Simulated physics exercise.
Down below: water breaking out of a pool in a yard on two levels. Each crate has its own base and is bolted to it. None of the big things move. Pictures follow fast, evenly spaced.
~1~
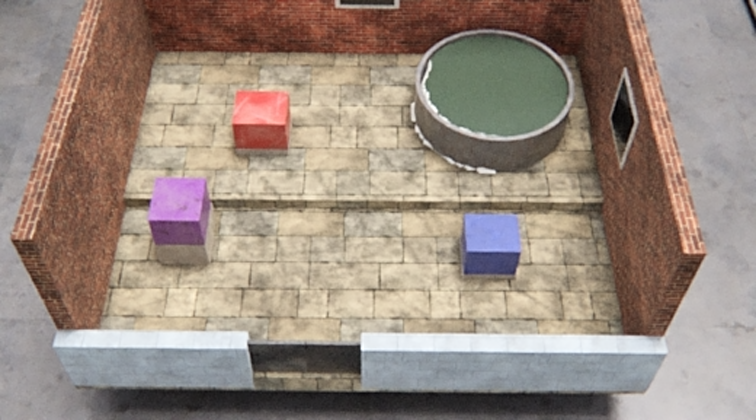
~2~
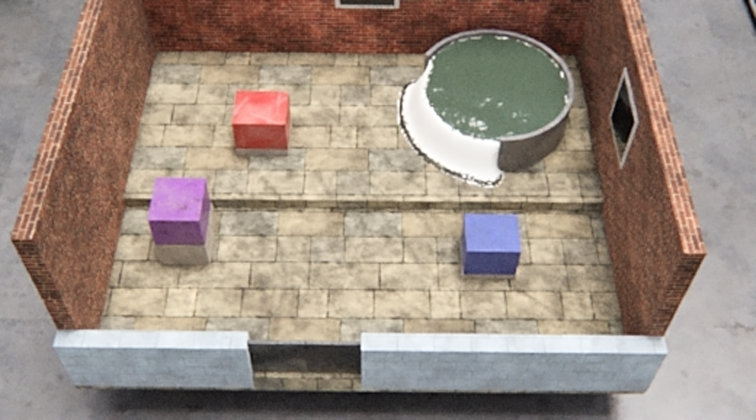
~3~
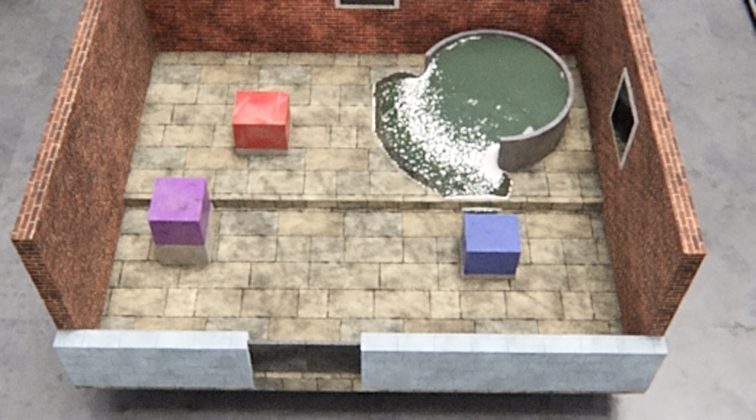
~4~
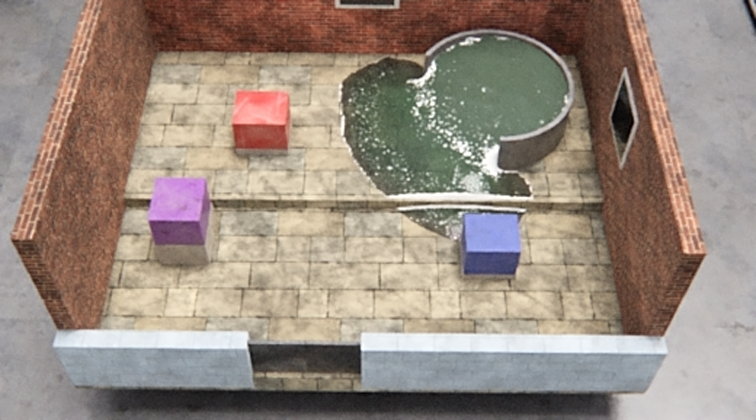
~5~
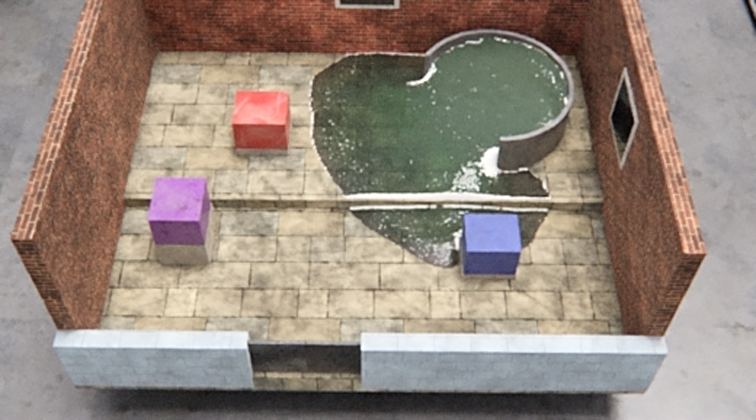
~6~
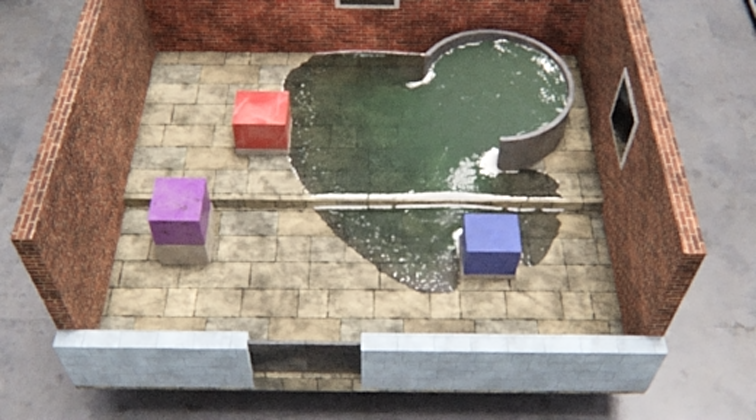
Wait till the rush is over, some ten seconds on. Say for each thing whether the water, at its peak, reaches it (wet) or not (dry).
The red crate is hit by the water; the purple crate is spared; the blue crate is hit by the water.
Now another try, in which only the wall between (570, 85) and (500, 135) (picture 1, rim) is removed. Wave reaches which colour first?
It's the crate marked blue.
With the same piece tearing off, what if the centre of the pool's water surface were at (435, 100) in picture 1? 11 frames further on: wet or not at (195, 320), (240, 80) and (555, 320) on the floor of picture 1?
First drenched; next drenched; last unwetted.
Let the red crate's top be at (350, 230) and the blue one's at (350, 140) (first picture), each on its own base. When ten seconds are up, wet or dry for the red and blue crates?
First the red crate: It is dampened; then the blue crate: It is dampened.
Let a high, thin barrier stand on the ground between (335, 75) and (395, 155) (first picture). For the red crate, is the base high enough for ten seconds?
The way I see it, the red crate is never reached.
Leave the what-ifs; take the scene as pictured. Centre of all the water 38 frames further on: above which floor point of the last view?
About (284, 236).
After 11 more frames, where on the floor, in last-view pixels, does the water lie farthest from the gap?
About (138, 348).
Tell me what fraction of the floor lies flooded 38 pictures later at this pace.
I reckon around 90 %.
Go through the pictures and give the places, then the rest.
The first frame shows the round pool at (494, 86) is whole and still.
In the second frame, the front is at (498, 176), out from the gap at (430, 131).
In the third frame, the front is at (500, 199), out from the gap at (430, 132).
In the fourth frame, water pours out at (429, 134) and has run to a hidden place.
In the fifth frame, water pours out at (429, 134) and has run to (322, 75).
In the sixth frame, the front is at (292, 78), out from the gap at (429, 134).
A moment on, water covers 55 % of the floor; the red crate water round its plinth, the purple crate water round its plinth, the blue crate water round its plinth.
Next, water covers 70 % of the floor; the red crate water round its plinth, the purple crate water round its plinth, the blue crate water round its plinth.
Then, water covers 80 % of the floor; the red crate water round its plinth, the purple crate water round its plinth, the blue crate water round its plinth.
Later, water covers 90 % of the floor; the red crate water round its plinth, the purple crate water round its plinth, the blue crate water round its plinth.
In the end, water covers 90 % of the floor; the red crate was topped, the purple crate stayed above the water, the blue crate was topped.
